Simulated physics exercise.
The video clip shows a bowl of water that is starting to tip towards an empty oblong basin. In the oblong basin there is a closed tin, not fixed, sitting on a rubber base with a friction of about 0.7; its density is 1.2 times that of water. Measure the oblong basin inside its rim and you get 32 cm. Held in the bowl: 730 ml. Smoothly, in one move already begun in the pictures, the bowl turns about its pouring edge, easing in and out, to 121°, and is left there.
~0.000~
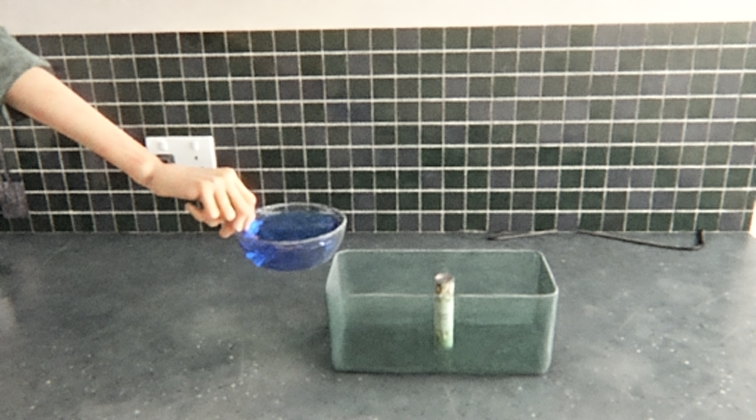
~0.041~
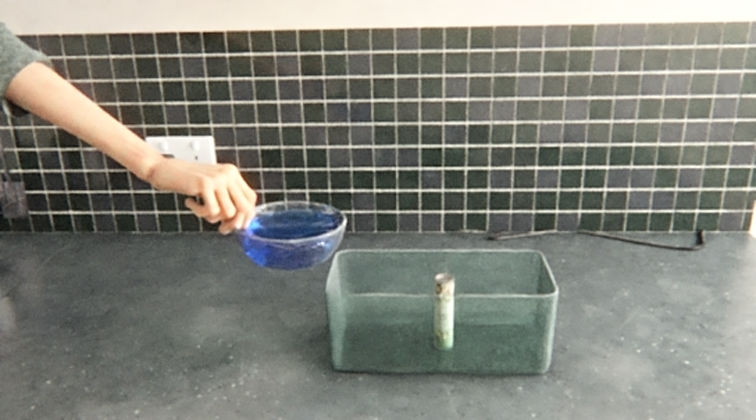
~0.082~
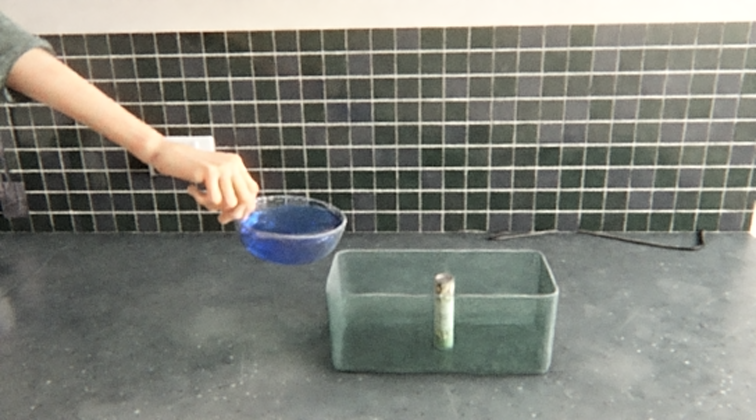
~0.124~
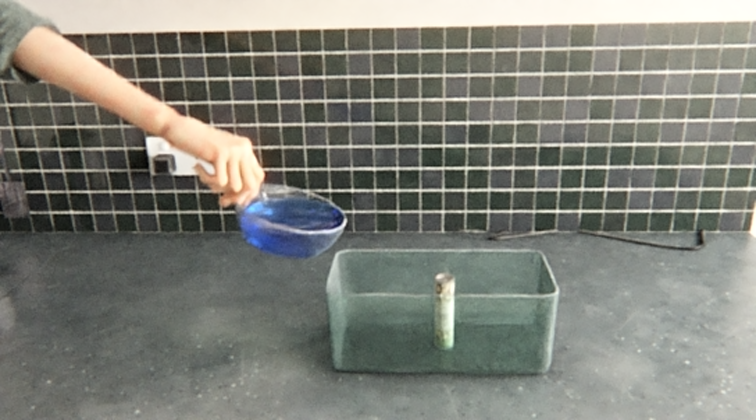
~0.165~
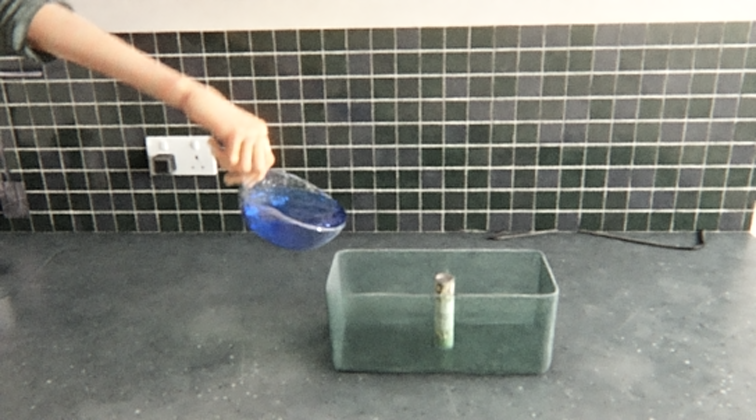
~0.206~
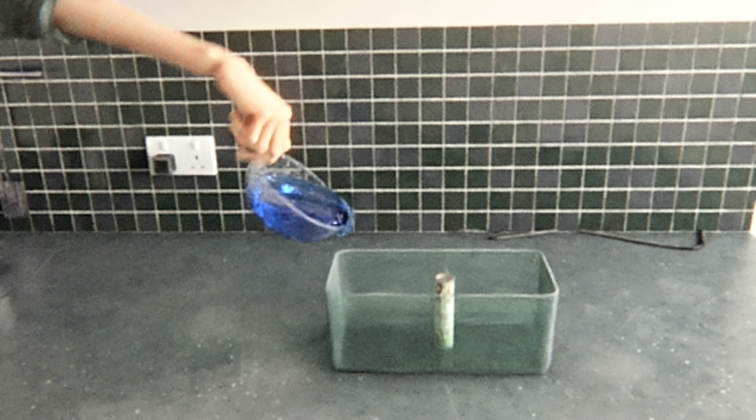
A hand held a glass bowl of blue liquid beside a clear oblong basin with a small upright tin inside, then rose and steadily tilted the bowl to the right, toward the basin.
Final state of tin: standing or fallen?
Here's my call: It tips.
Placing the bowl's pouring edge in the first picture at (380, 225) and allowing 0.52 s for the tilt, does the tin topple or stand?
Then the tin remains standing.
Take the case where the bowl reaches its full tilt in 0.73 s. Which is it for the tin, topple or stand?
In that case the tin overturns.
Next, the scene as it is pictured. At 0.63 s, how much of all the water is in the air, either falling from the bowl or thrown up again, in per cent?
Roughly 1 %.
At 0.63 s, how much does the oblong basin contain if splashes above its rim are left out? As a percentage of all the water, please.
Around 100 per cent of the whole.
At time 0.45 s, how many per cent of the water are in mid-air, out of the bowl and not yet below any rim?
Close to 62 in a hundred.
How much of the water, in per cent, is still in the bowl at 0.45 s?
I'd put it near 7 percent.
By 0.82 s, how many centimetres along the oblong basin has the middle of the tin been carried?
Close to 6 cm.
By 0.45 s the tilt is 116° and 7 per cent is still to pour; the tin stands where it began.
By 0.63 s the tilt is 121° and 0 per cent is still to pour; the tin leans 14°.
By 0.82 s the tilt is 121° and 0 per cent is still to pour; the tin leans 5°.
By 1.02 s the tilt is 121° and 0 per cent is still to pour; the tin leans 27°.
At rest the tin lies on its side.
